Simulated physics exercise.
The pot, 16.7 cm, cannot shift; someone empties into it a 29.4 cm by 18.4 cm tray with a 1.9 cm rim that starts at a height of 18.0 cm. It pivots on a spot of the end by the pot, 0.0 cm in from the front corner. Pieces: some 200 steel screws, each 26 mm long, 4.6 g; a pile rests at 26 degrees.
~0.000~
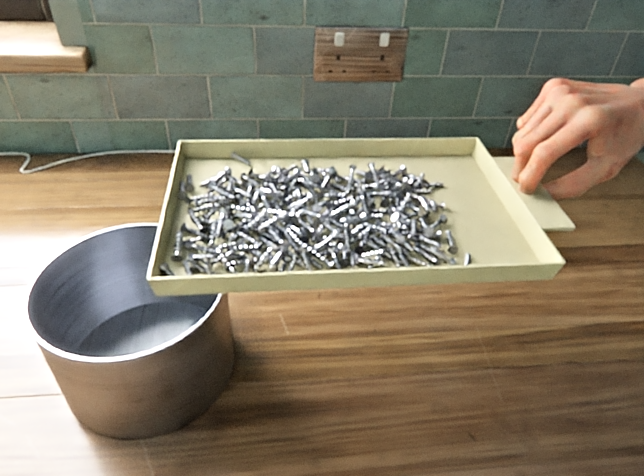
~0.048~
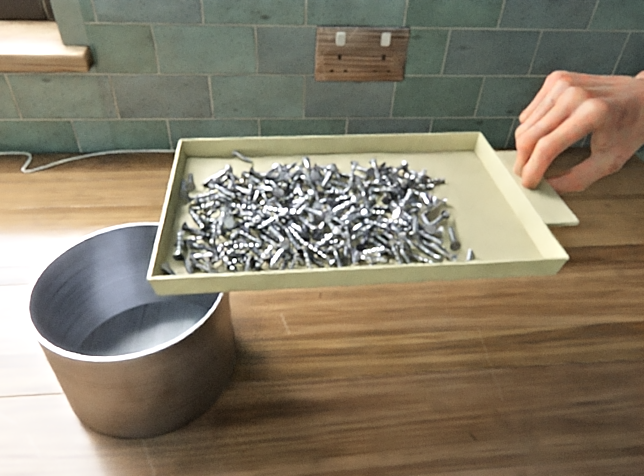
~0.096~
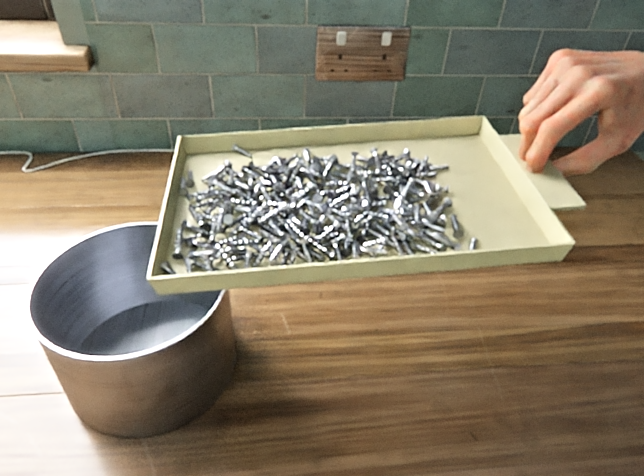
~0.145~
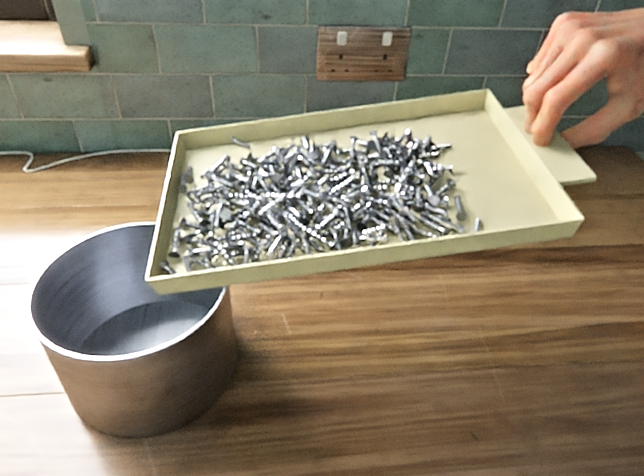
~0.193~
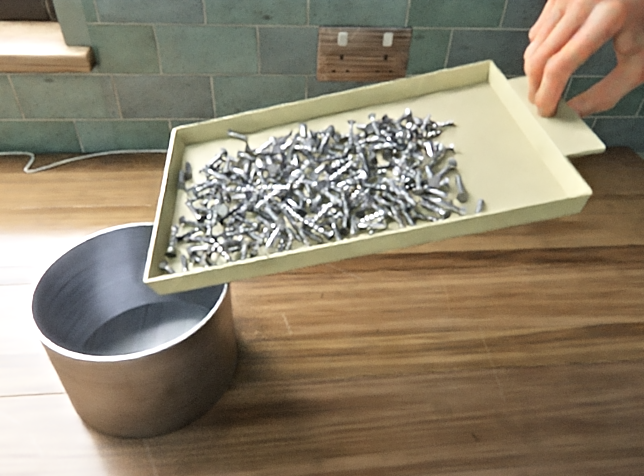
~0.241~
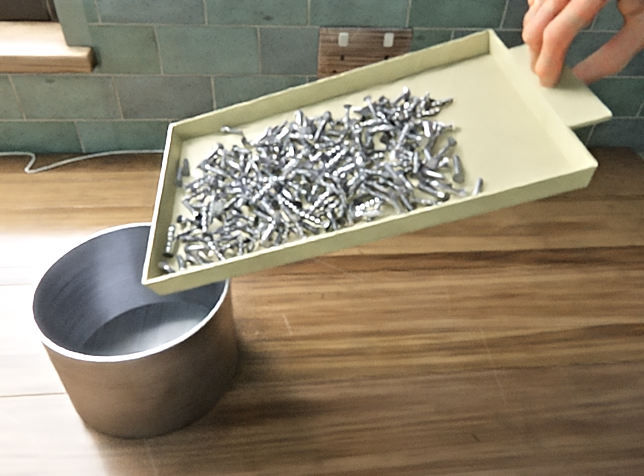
On a wooden counter before green wall tiles, a hand holds a shallow pale tray of metal screws level, its left end over the rim of a round pot. The hand then raises the right end steadily, slanting the tray down toward the pot, while the screws stay heaped inside.
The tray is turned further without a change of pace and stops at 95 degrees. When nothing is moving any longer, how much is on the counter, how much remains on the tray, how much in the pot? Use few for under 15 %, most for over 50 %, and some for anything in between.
Counter: Some, left on the tray: Few, pot: Most.
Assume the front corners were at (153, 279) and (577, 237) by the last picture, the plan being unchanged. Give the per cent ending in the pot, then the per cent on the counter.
Pot: 0, counter: 100.
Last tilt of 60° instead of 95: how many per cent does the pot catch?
Estimate: Roughly 40 percent.
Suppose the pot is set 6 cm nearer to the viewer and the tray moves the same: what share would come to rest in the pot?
In that case about 95 percent would end up there.
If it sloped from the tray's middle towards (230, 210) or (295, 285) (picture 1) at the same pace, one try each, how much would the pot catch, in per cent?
First try: Around 80 percent; second try: Around 0 percent.
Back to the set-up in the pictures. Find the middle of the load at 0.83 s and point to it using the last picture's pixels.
Load centre: About (95, 270) px.
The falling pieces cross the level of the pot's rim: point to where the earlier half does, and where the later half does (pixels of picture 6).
Earlier half close to (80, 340), later half at (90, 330) in pixels.
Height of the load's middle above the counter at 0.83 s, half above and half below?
Some 18 cm.
After 0.60 s, tilt 56 degrees; the tray holds 100 %, the pot 0 %.
Then, at 0.83 s, tilt 81 degrees; the tray holds 45 %, the pot 15 %.
After 1.18 s, tilt 95 degrees; the tray holds 0 %, the pot 60 %.
In the end, at 2.3 s, counter 35 %, tray 0 %, pot 65 %.
